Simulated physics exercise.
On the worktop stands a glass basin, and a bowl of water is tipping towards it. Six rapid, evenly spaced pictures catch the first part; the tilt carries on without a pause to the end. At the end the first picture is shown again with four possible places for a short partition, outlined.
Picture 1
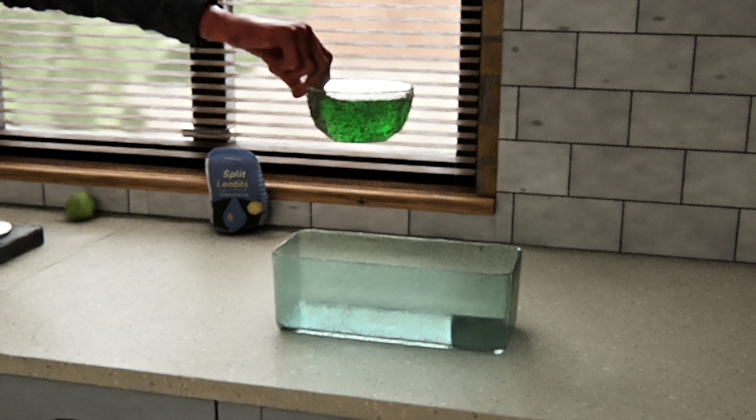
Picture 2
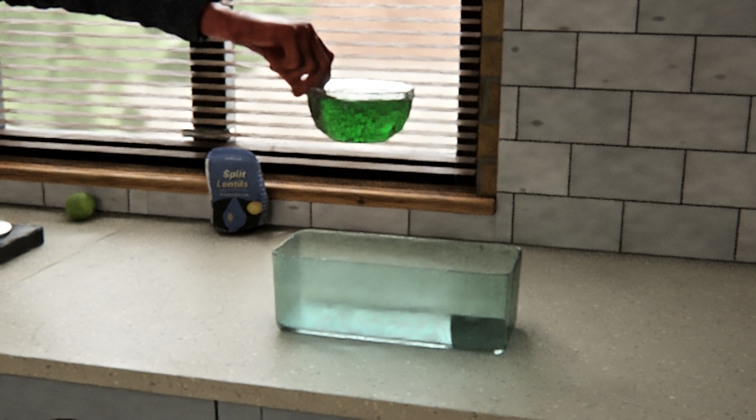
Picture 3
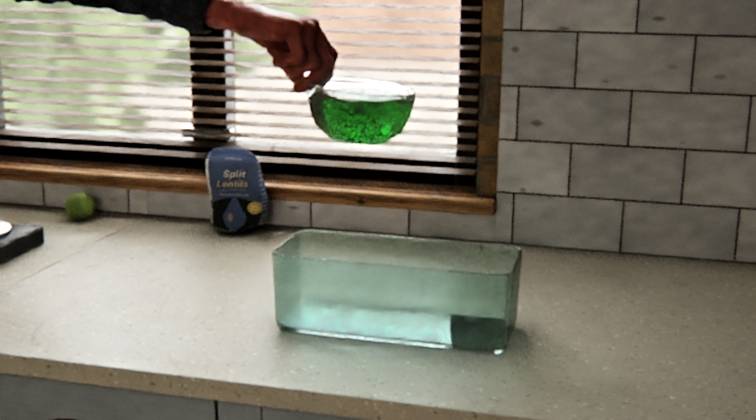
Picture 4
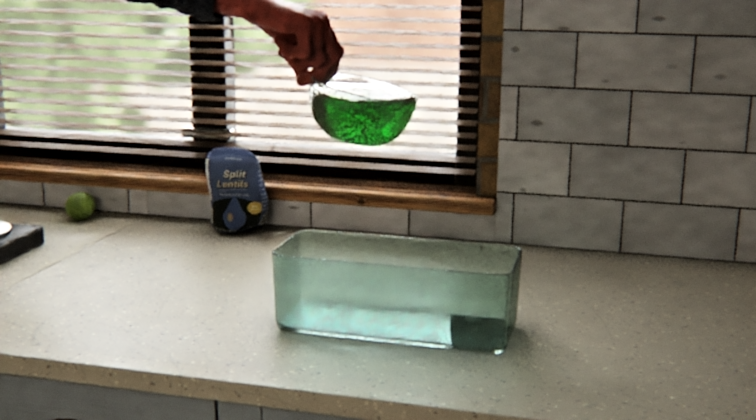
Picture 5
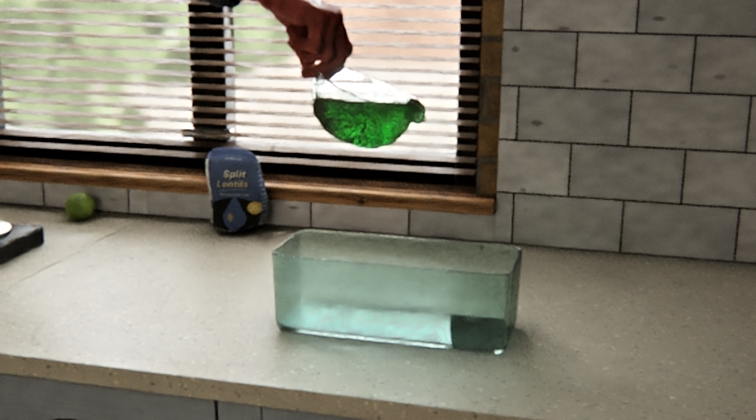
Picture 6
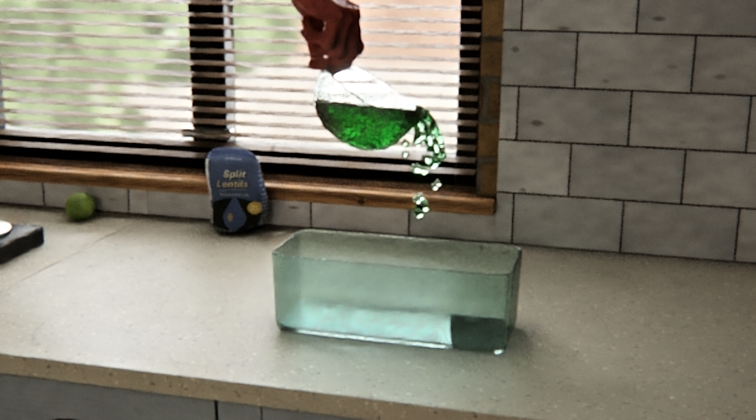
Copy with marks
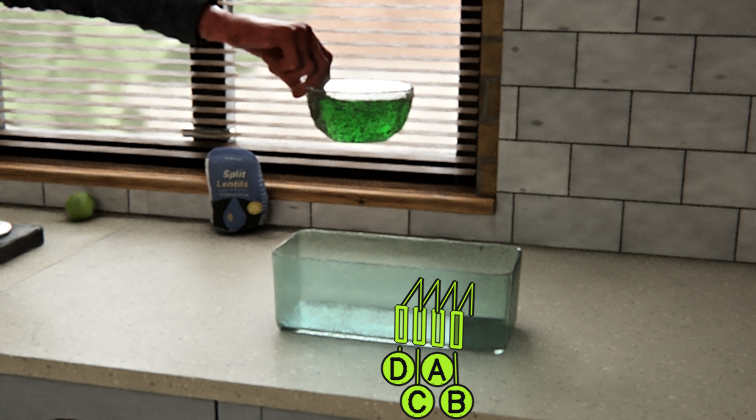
A hand in a dark sleeve holds a clear bowl of bright green liquid above a kitchen worktop, seen from the front and slightly above by a still camera. Below it stands a pale green glass basin, with a dark blue packet and a green fruit behind to the left, near a blinded window and grey-white tiles. The hand tilts the bowl rightward, and green drops spill over its lip.
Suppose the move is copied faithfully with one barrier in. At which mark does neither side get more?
Slot B does it best.
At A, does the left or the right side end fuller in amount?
The right side.
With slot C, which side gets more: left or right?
More ends on the right.
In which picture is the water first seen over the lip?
Picture 5.
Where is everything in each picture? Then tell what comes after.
In the first frame, upright, lip at (411, 87); basin from (277, 328) to (508, 352); nothing has left yet.
In the second frame, upright, lip at (411, 89); nothing has left yet.
In the third frame, tipped about 6°, lip at (413, 93); nothing has left yet.
In the fourth frame, tipped about 12°, lip at (415, 99); nothing has left yet.
In the fifth frame, tipped about 21°, lip at (416, 108); water is over the lip, down to (420, 120).
In the sixth frame, tipped about 32°, lip at (416, 119); water is over the lip, down to (421, 213).
On the marked copy, A at (436, 351); B at (455, 353); C at (418, 349); D at (400, 347).
If A is chosen, about 27 % ends left of the wall and 72 % right of it.
If B is chosen, about 51 % ends left of the wall and 48 % right of it.
If C is chosen, about 12 % ends left of the wall and 87 % right of it.
If D is chosen, about 5 % ends left of the wall and 94 % right of it.
